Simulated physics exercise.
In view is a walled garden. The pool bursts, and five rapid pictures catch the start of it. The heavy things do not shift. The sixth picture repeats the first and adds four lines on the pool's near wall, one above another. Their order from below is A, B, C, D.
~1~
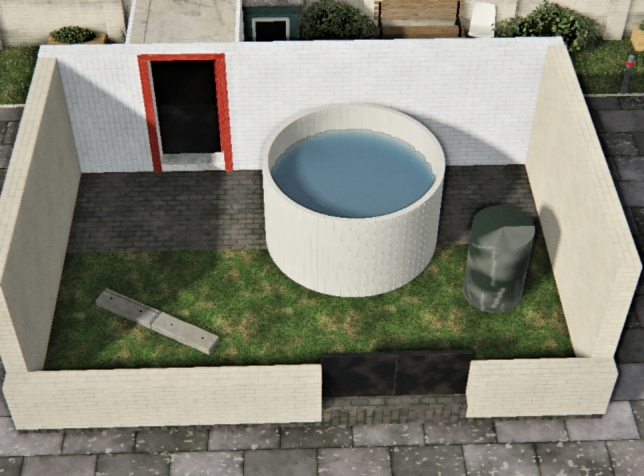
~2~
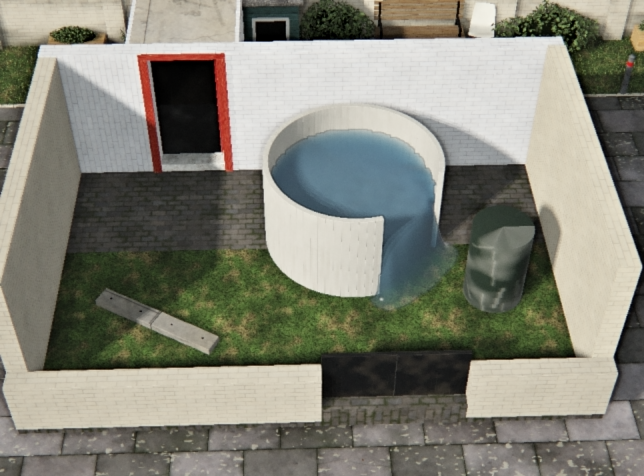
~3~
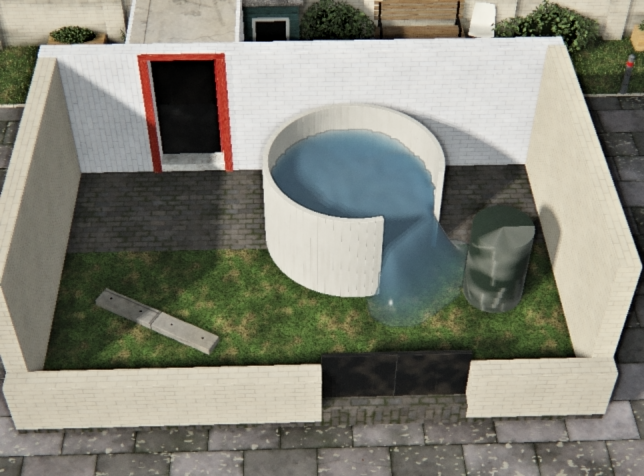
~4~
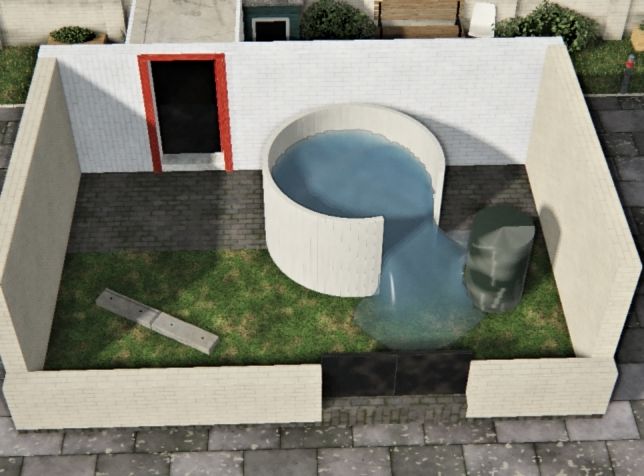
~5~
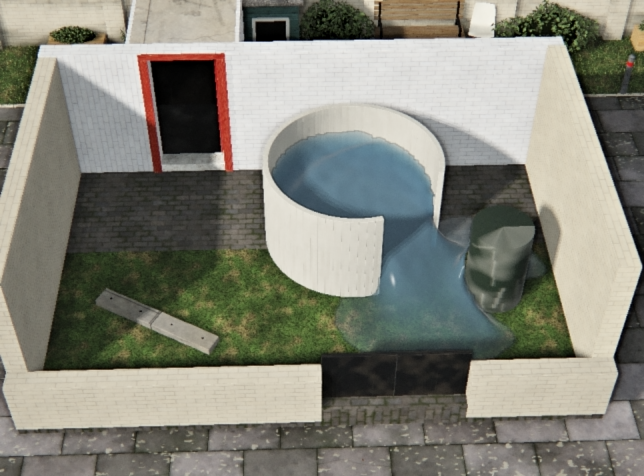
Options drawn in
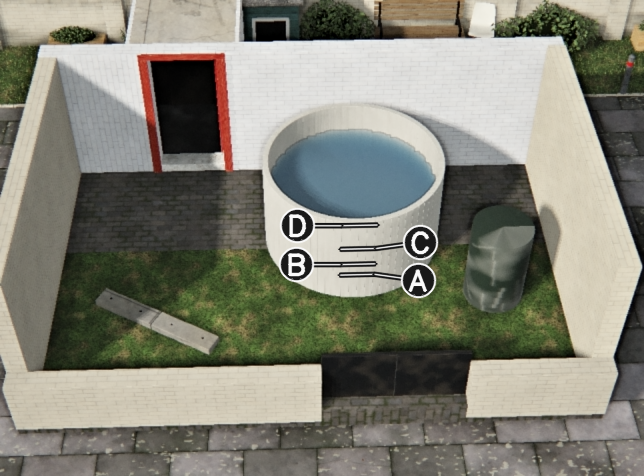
To begin with, a round white pool of still water stands in a walled garden with a red doorway and a shut dark gate. Part of its wall at the front right opens, and water pours out onto the grass, spreading around the dark green object and up to the gate.
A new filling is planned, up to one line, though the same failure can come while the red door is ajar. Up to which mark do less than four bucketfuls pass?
Line C.
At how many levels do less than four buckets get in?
Three of the four.
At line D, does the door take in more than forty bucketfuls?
No.
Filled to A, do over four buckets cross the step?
No, not at all.
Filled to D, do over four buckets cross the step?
Yes.
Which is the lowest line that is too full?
Here it is line D.
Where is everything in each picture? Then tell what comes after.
Water in the pool at rest, its middle at (353, 181); foot of the red doorway at (194, 171); shut gate at (396, 360).
Water covers 2 % of the ground and shows as far out as (451, 249).
Water covers 5 % of the ground and shows as far out as (391, 315).
Water covers 9 % of the ground and shows as far out as (465, 325).
Water covers 16 % of the ground and shows as far out as (500, 329).
On the marked copy, A at (357, 274); B at (357, 264); C at (358, 248); D at (359, 225); from the bottom up A, B, C, D.
Choosing A, nothing gets over.
Choosing B, nothing gets over.
Choosing C, a splash gets over, under a bucket.
Choosing D, about 12 bucketfuls get in.
